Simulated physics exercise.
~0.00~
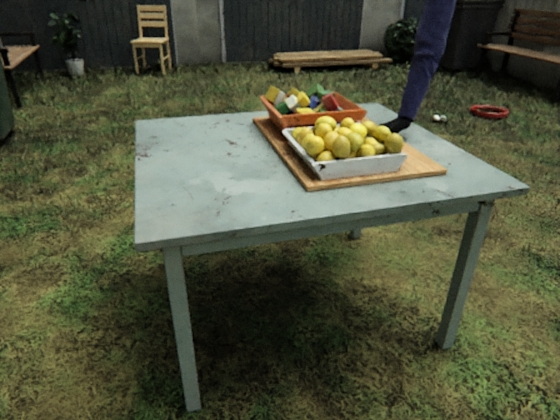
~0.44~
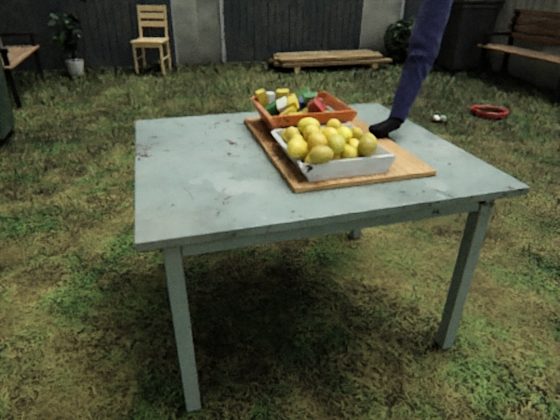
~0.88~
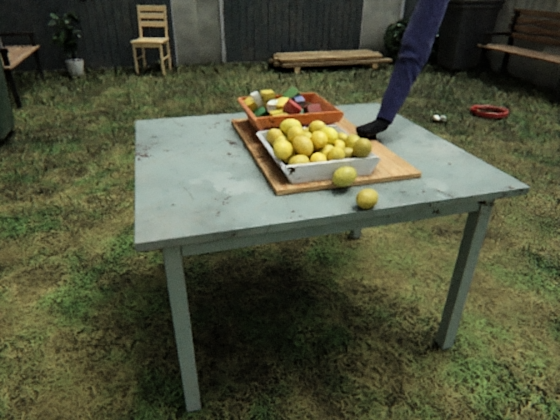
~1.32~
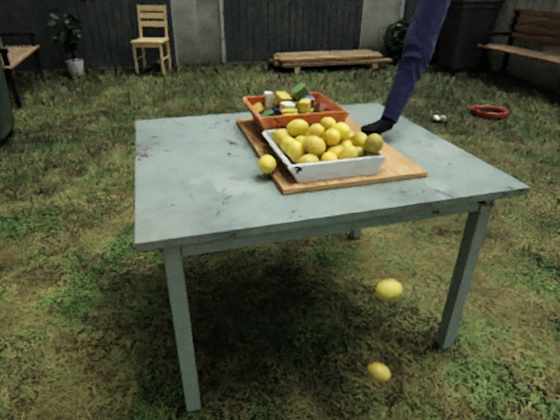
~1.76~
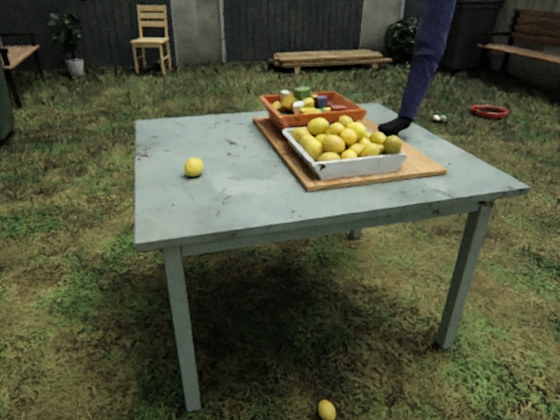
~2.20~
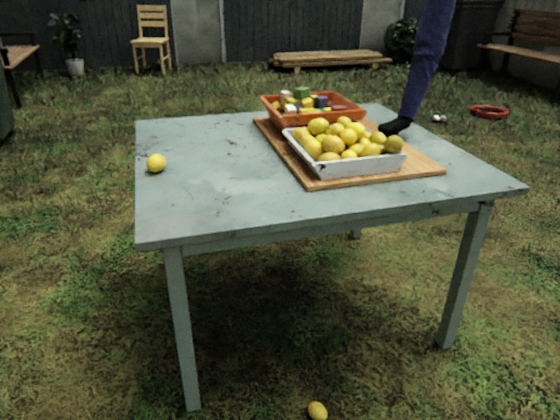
In a fenced grassy yard, seen from a fixed view slightly above, a pale blue-grey table stands with chairs, planks and a red ring behind it. On a wooden board sit a white tray heaped with lemons and, behind it, an orange tray of colourful toy bricks. A dark-gloved hand in a purple sleeve shifts the board left, then back right. Lemons spill from the white tray, two dropping off the front edge while another rolls left across the tabletop. Finally the board rests near its starting place, one lemon at the table's left, another on the grass, the bricks still in their tray.
